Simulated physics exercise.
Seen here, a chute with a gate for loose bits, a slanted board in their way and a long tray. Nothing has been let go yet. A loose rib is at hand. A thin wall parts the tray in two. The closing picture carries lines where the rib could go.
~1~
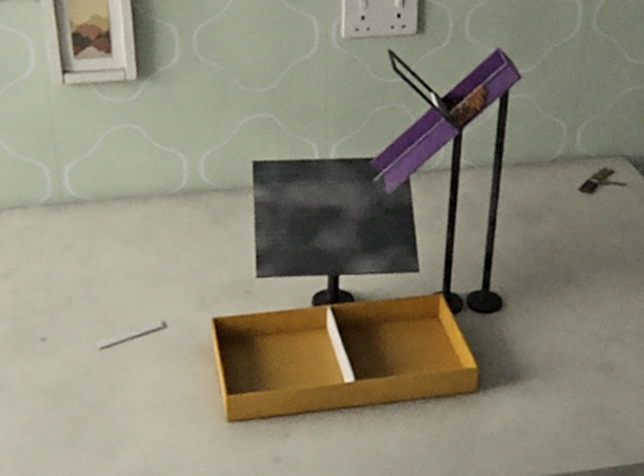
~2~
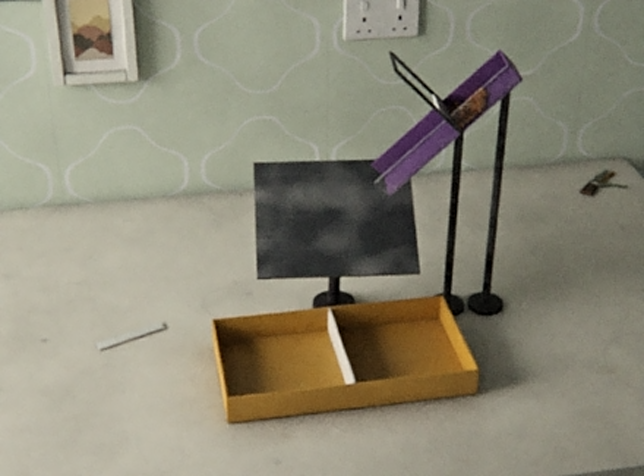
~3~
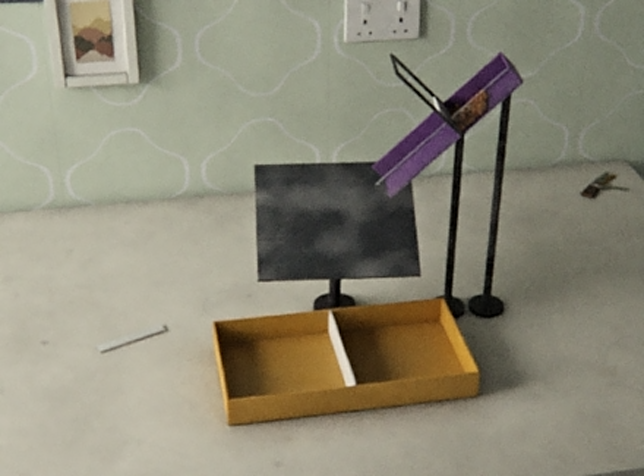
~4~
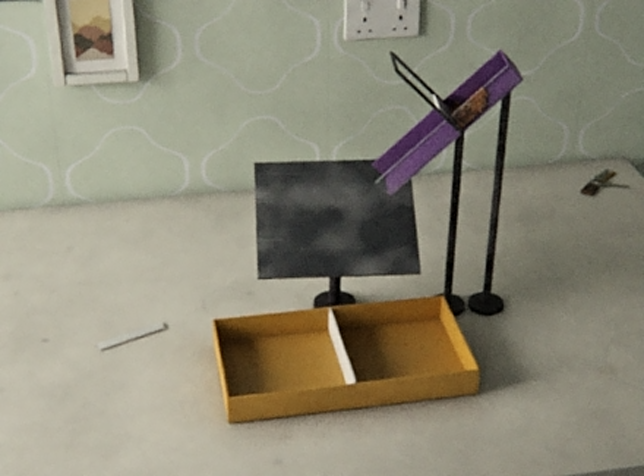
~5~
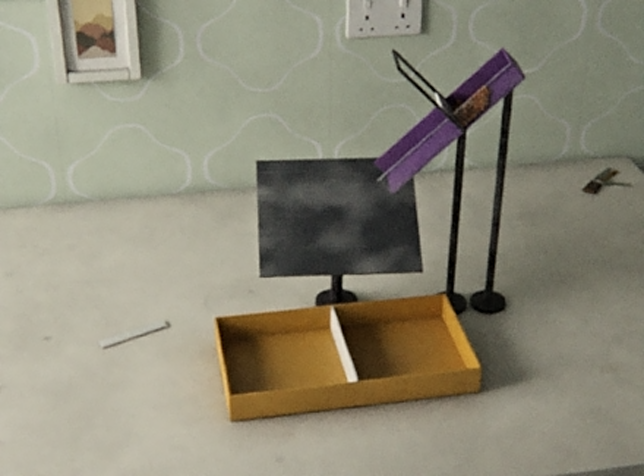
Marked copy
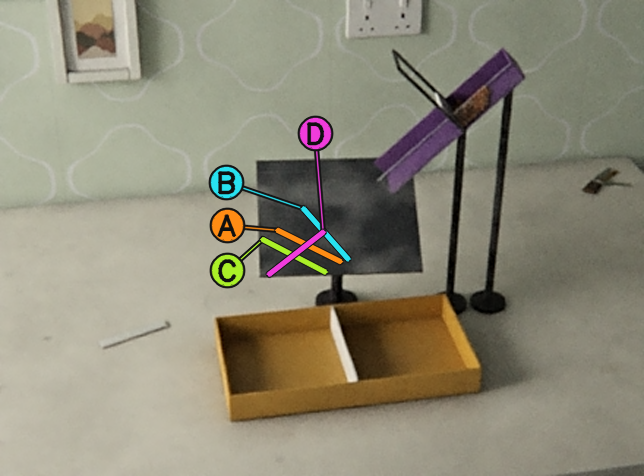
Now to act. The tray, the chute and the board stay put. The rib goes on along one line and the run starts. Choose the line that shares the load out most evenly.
C works best here.
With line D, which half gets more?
The left half.
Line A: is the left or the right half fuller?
The right half.
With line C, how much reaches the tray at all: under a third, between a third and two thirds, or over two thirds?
Line C gives over two thirds.
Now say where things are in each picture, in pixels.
Load behind the gate at (464, 112), cereal balls; lip of the chute at (386, 185), sloping fairly steeply, in the first picture.
Middle of the board at (335, 216), tilted fairly steeply; middle of its low edge at (339, 276); of its high edge at (332, 160), in the second picture.
Front corners of the tray at (228, 400) and (479, 372); front end of its middle wall at (356, 386); gate still shut at (440, 108), in the third picture.
Middle of the load at (466, 114); lip at (388, 186), in the fourth picture.
Middle of the load at (468, 112); lip at (390, 185), in the fifth picture.
On the marked copy, line A from (277, 230) to (340, 261); line B from (303, 208) to (347, 258); line C from (262, 239) to (325, 271); line D from (323, 232) to (269, 274).
Choosing A, of what is caught, a small part in the left half, most in the right.
Choosing B, of what is caught, a small part in the left half, nearly all in the right.
Choosing C, of what is caught, about a third in the left half, about two thirds in the right.
Choosing D, of what is caught, most in the left half, a small part in the right.
